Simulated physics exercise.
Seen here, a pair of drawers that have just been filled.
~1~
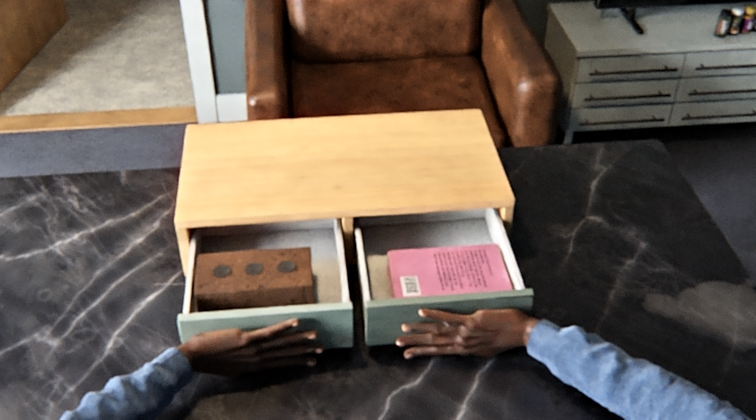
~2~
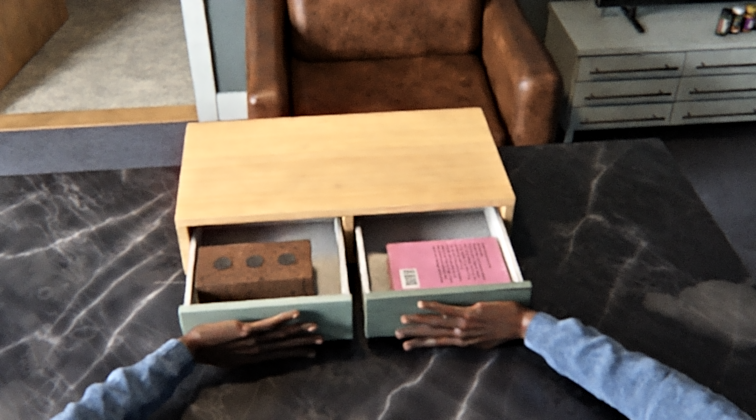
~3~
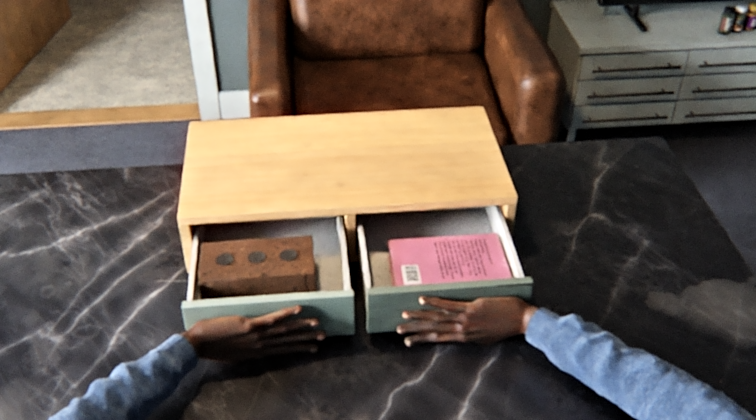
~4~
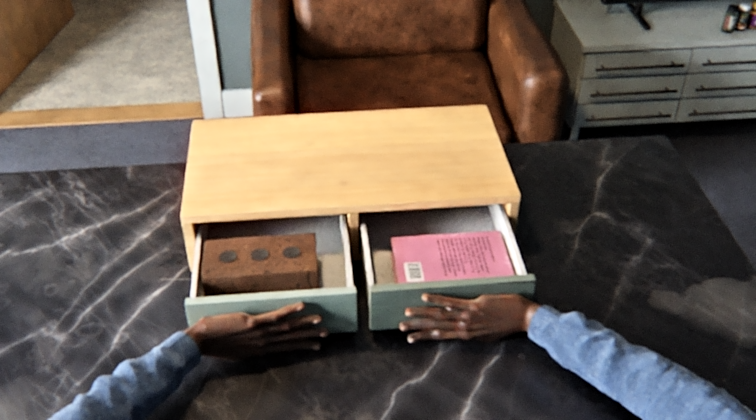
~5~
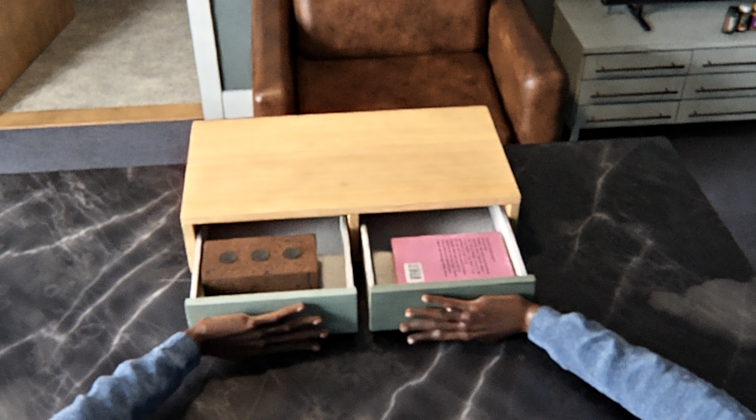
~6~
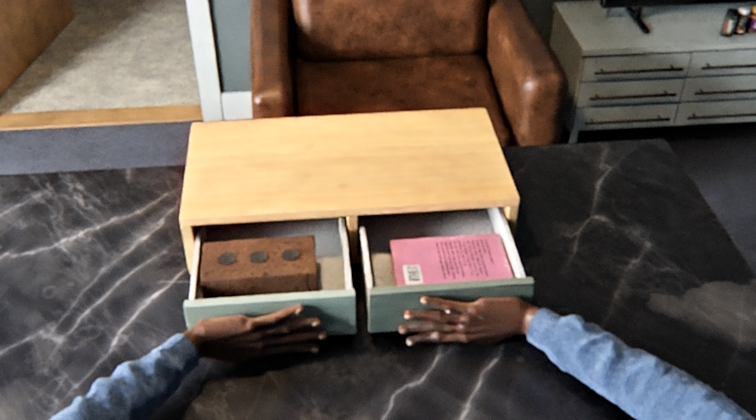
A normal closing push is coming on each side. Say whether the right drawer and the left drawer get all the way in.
Outcome: The right drawer shuts flush; the left drawer shuts flush.
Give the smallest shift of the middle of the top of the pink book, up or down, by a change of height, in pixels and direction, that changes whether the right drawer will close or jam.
Roughly 20 pixels up.
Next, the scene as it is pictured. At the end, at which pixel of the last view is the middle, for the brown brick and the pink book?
About (261, 197), and the other about (432, 197).
Then, 0.42 s past the last view, right drawer about half in; left drawer starting in.
Then, 0.70 s past the last view, right drawer about half in; left drawer about half in.
Finally, the right drawer goes all the way in; the left drawer goes all the way in.
